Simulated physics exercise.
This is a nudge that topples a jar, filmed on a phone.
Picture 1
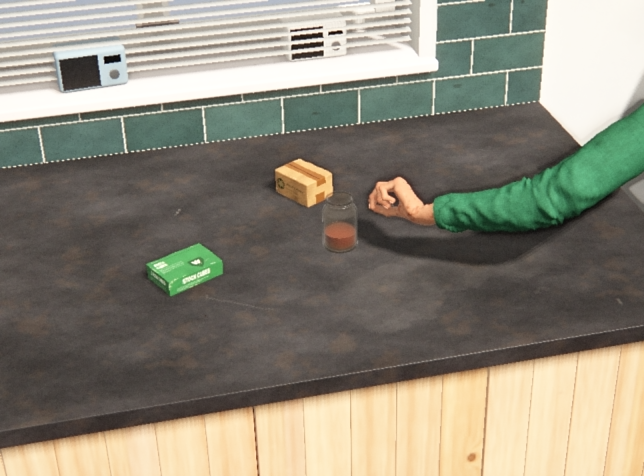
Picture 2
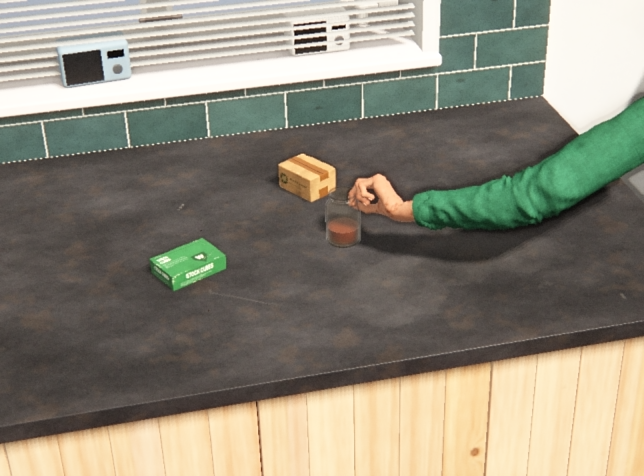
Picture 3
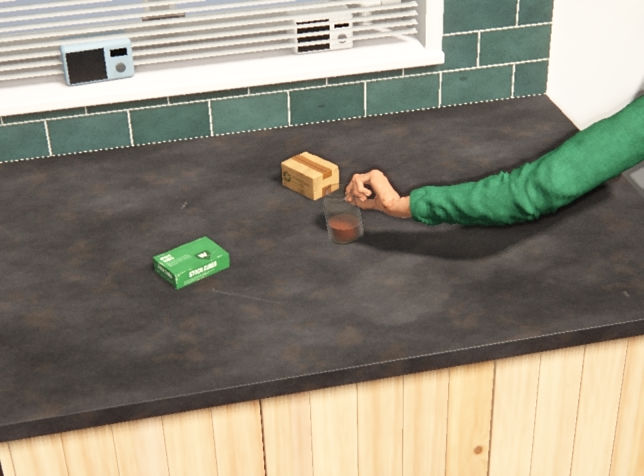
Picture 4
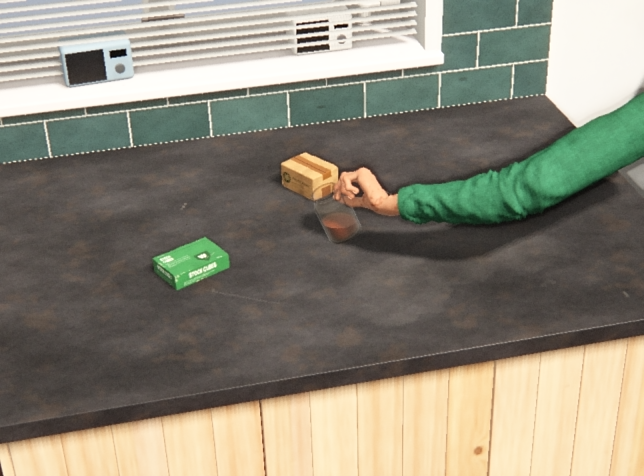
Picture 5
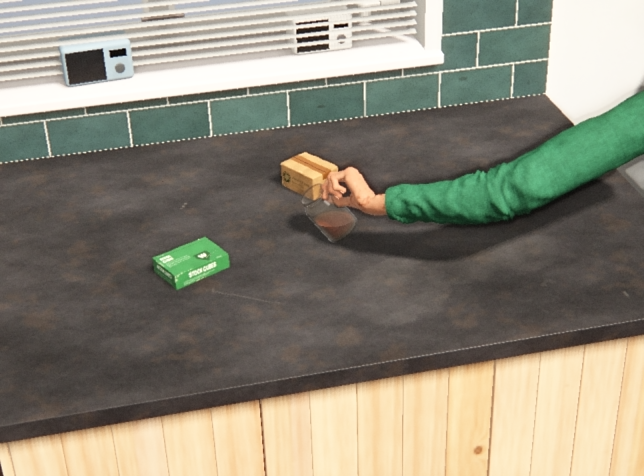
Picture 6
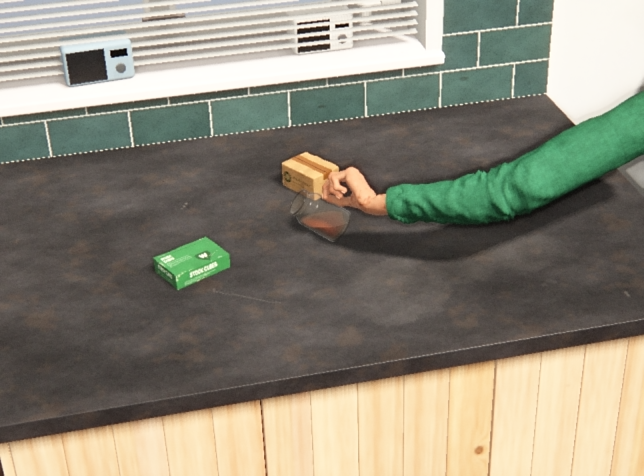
A dark kitchen countertop beneath a window with blinds and green wall tiles is seen from above at an angle, and the view shifts slightly early on. A green packet lies at left, a brown box sits near the centre, and a clear jar with reddish-brown contents stands before it. A green-sleeved arm reaches in from the right, its fingers press against the jar, and the jar tilts steadily leftward.
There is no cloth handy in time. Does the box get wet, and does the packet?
For the box the answer is that it avoids the spill; for the packet, that it meets the spill.
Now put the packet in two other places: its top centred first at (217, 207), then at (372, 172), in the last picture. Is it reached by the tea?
The first time it gets caught, and the second time it is missed.
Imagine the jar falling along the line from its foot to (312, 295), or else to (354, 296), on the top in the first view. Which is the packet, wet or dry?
On the first try it avoids the spill, and on the second try it avoids the spill.
A moment on, the puddle covers about as much as a saucer; the box is untouched; the packet is reached.
Further on, the puddle covers about as much as a plate; the box is untouched; the packet is reached.
When it is over, the puddle covers about as much as a plate; the box is untouched; the packet is reached.
